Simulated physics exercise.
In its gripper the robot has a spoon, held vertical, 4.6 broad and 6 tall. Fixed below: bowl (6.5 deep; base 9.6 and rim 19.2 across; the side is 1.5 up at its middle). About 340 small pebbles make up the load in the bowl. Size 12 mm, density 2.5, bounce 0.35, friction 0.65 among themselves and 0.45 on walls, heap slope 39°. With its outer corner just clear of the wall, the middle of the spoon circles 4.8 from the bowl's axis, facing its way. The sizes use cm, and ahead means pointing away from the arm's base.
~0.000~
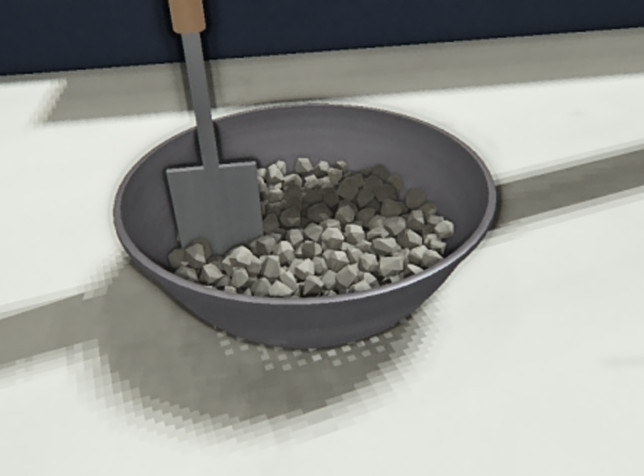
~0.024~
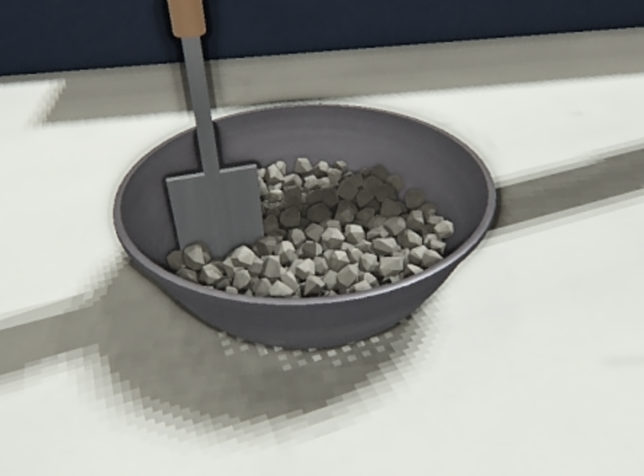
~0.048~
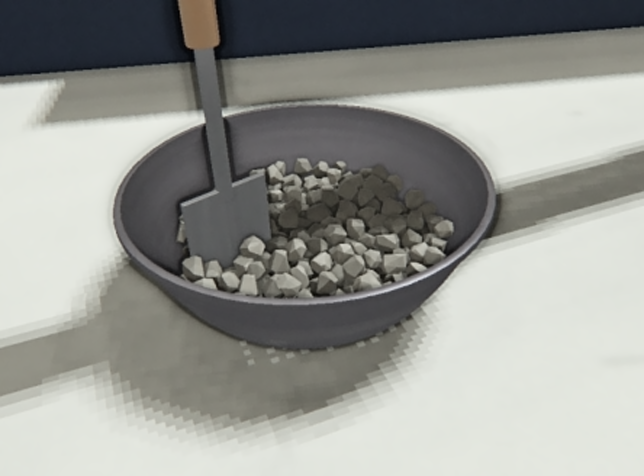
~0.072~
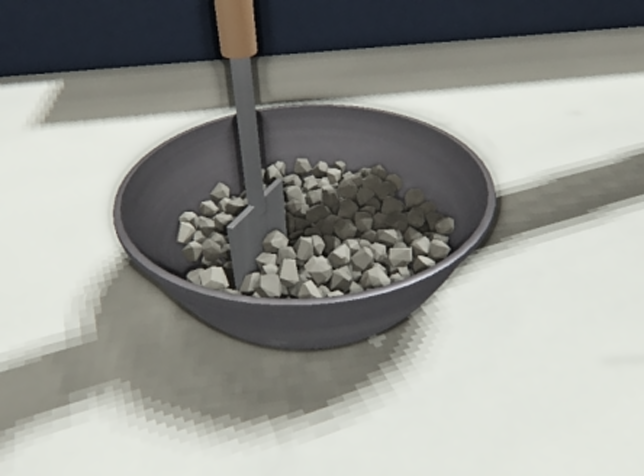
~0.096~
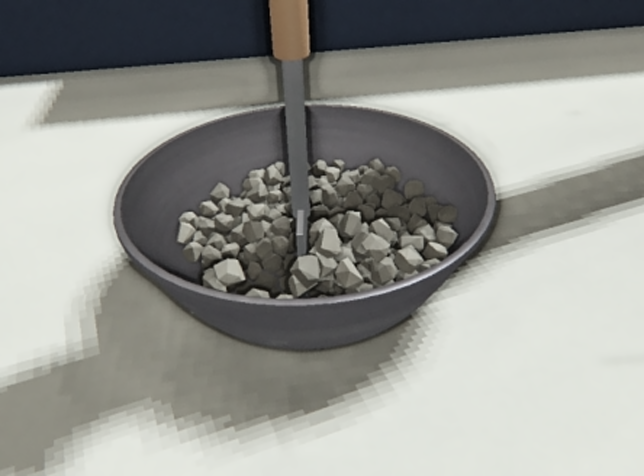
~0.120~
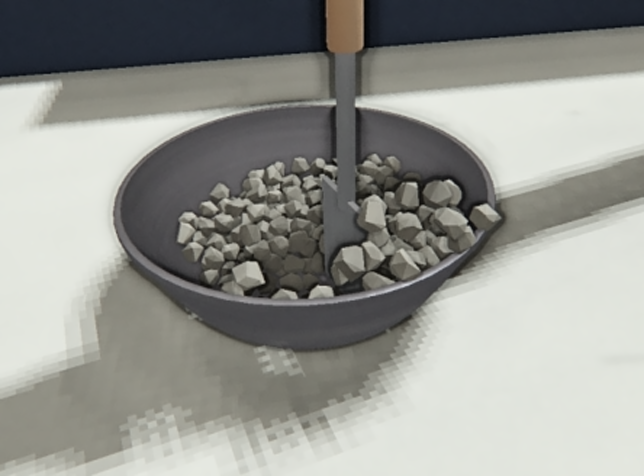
A wide grey bowl of small stones sat on a pale floor while a flat grey blade with a wooden handle swept rightward through them, turning edge-on and heaping stones against the right rim.
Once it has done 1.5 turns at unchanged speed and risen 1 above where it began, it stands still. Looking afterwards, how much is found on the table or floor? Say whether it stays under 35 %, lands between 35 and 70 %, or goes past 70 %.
It lands between 35 and 70 %.
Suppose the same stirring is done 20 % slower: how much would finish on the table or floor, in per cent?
In that case it comes to around 45 percent.
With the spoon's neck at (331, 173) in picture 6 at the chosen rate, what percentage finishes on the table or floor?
Something like 50 percent, roughly.
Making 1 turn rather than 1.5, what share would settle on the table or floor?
40 %.
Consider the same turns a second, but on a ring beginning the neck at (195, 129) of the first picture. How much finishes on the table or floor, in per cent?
Table or floor share: Near 45 %.
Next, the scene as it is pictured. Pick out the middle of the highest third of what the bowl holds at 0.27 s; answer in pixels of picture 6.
Roughly pixel (259, 132).
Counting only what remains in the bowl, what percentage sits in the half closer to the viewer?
Roughly 45 percent of it.
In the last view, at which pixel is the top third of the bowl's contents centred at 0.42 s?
Near (326, 277).
After 0.27 s, 272° round, highest piece 13 above the table; 258 in the bowl, 8 on the table or floor, 72 in flight or on the tool.
After 0.42 s, 76° round, highest piece 10 above the table; 199 in the bowl, 94 on the table or floor, 45 in flight or on the tool.
After 0.70 s, 180° round, highest piece 5 above the table; 176 in the bowl, 160 on the table or floor, 2 in flight or on the tool.
After 1.40 s, 180° round, highest piece 5 above the table; 176 in the bowl, 162 on the table or floor.
In the end, 176 in the bowl, 162 on the table or floor. That is 48 % on the table or floor.
